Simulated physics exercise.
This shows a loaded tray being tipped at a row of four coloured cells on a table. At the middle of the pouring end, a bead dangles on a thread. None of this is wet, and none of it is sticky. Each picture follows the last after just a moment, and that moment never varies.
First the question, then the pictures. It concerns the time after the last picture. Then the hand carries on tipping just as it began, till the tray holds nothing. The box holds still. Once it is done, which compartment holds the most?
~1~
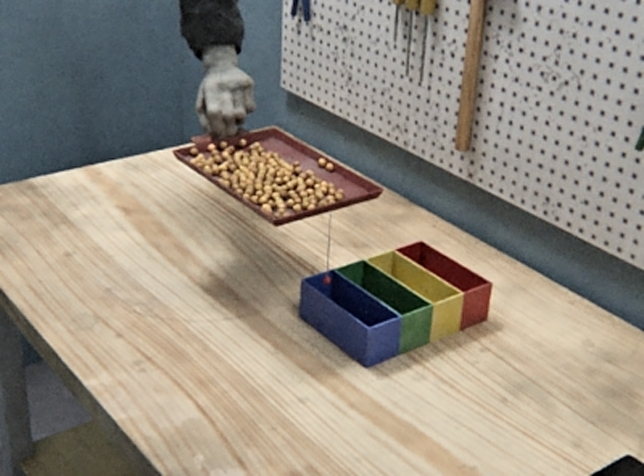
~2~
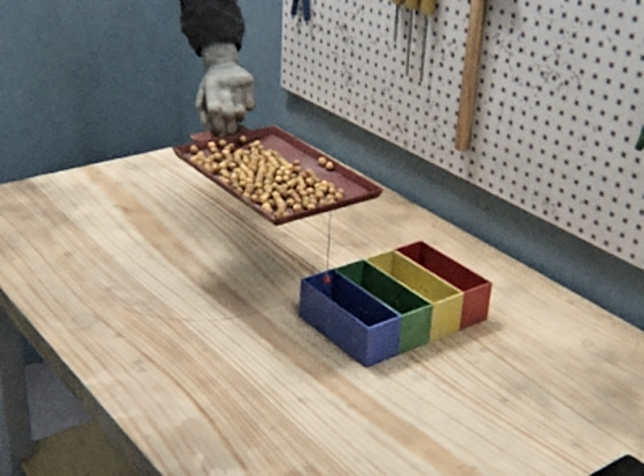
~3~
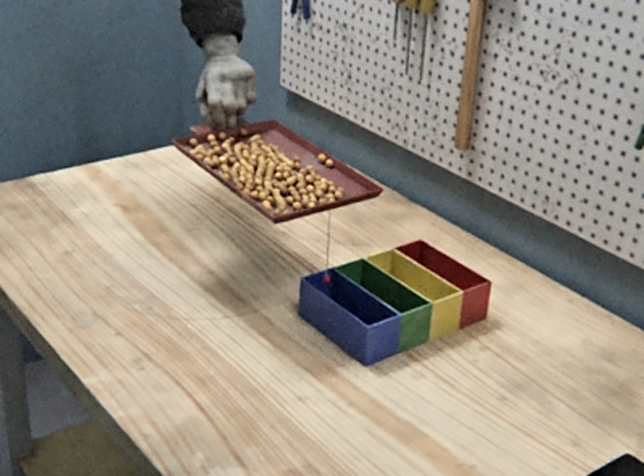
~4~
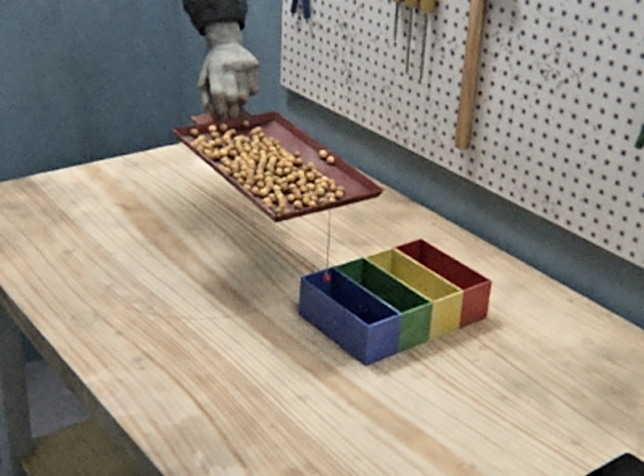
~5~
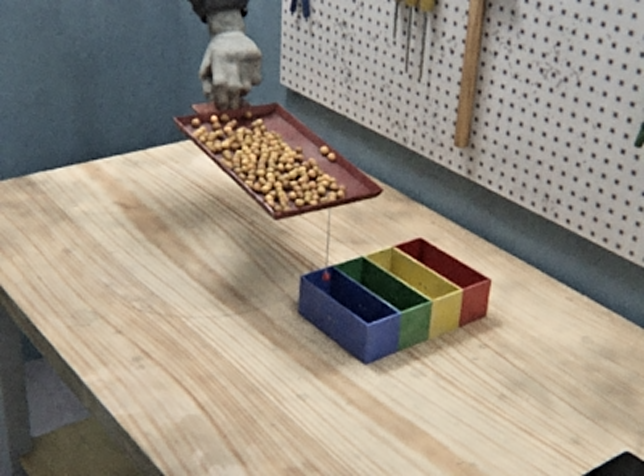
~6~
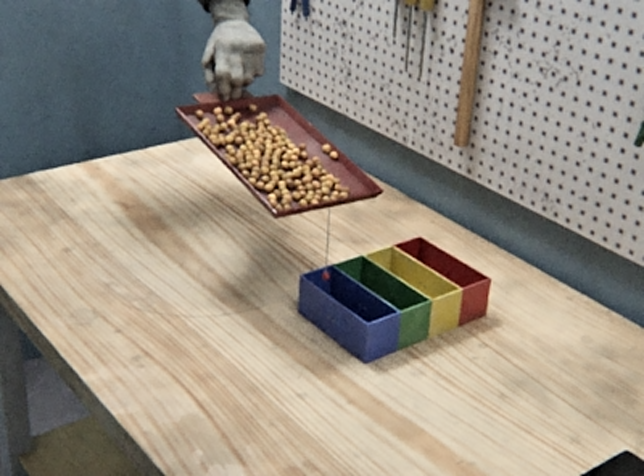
The green compartment holds the most.
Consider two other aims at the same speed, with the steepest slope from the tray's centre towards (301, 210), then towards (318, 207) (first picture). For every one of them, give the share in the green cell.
I'd say roughly 0 percent with the first slope, 20 percent with the other.
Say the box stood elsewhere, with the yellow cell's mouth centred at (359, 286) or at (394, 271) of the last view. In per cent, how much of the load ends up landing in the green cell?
It would be near 10 per cent first and near 40 per cent second.
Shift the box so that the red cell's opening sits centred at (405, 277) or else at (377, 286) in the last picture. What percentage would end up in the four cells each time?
First 100 %, then 70 %.
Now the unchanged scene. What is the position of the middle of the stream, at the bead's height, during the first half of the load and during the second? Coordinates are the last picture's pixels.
It goes through near (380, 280) first, then near (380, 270).
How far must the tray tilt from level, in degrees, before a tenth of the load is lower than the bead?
Reading: Some 45°.
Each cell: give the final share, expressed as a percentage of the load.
Blue cell: 20 %. Green cell: 40 %. Yellow cell: 20 %. Red cell: 0 %.
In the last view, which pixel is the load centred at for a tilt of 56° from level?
The load is centred about (357, 206).
Just after the last frame, tray tipped steeply; roughly half on the tray; about a tenth in the green cell; about a tenth in the blue cell; about a tenth in the yellow cell; just a few in the red cell; roughly a quarter falling or outside the box.
A moment on, tray tipped right over; roughly half in the green cell; roughly a quarter in the blue cell; roughly a quarter in the yellow cell; just a few in the red cell; about a tenth falling or outside the box.
Further on, tray tipped past a quarter turn; roughly half in the green cell; roughly a quarter in the blue cell; roughly a quarter in the yellow cell; just a few in the red cell; about a tenth falling or outside the box.
When it is over, tray tipped past a quarter turn; roughly half in the green cell; roughly a quarter in the blue cell; roughly a quarter in the yellow cell; just a few in the red cell; about a tenth outside the box.
